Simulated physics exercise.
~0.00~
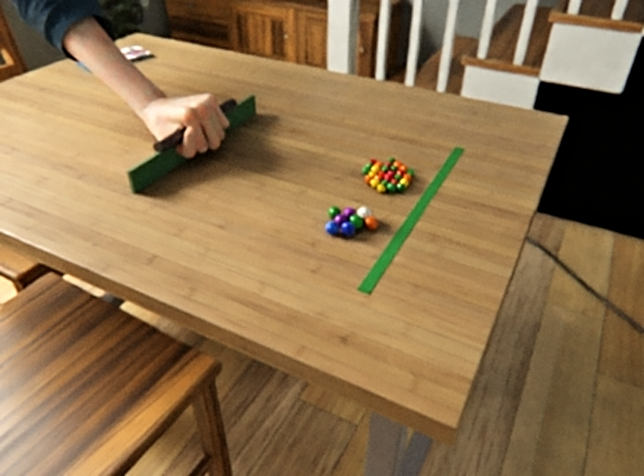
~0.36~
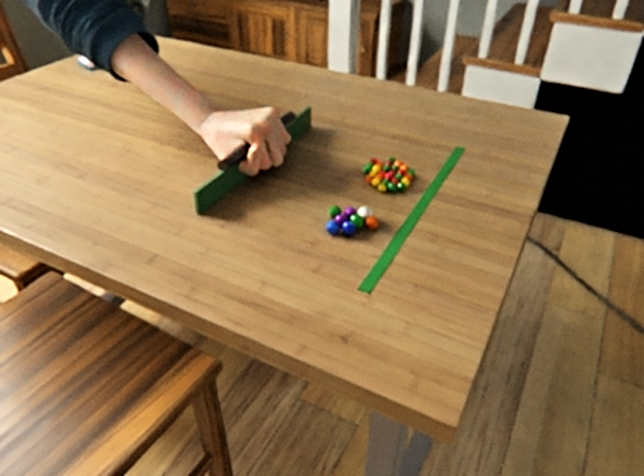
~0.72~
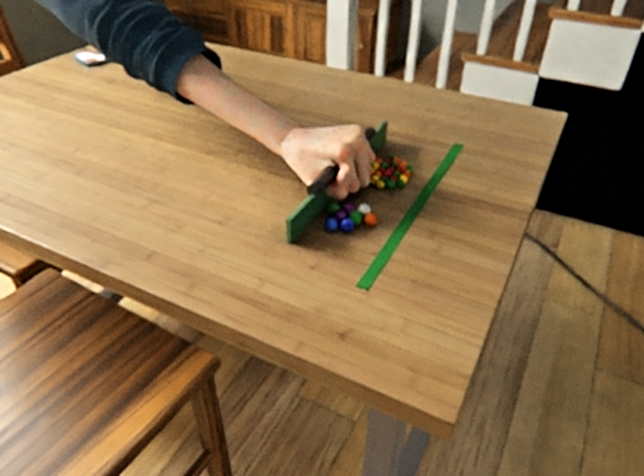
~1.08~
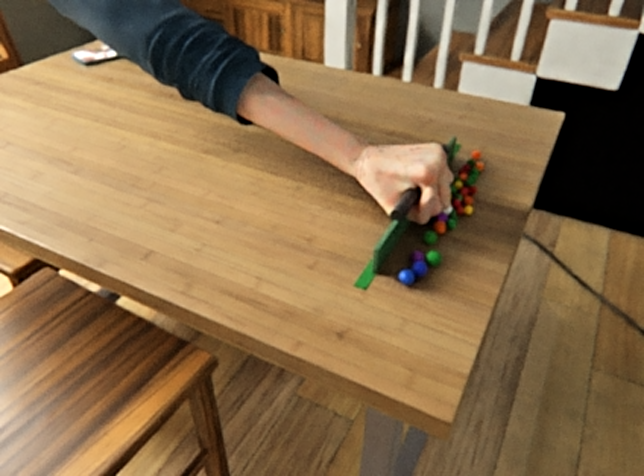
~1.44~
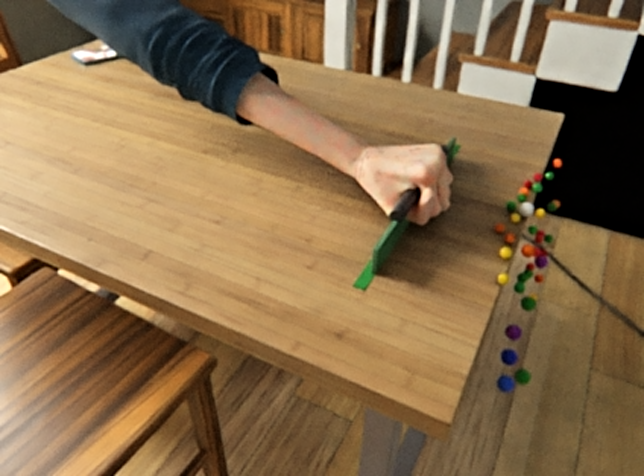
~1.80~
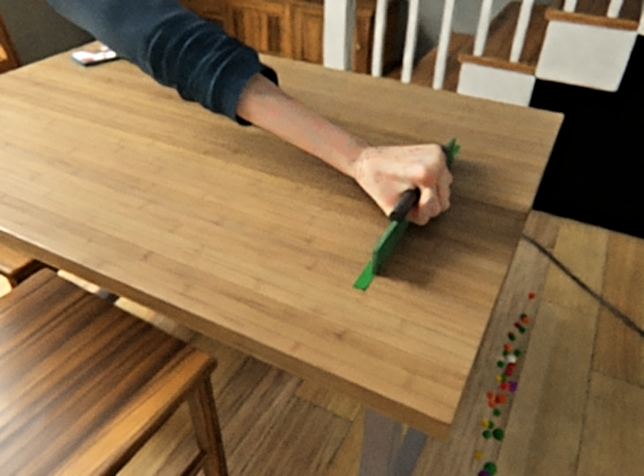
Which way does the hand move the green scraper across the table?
The hand moves the scraper to the right, until it stops at the strip of green tape.
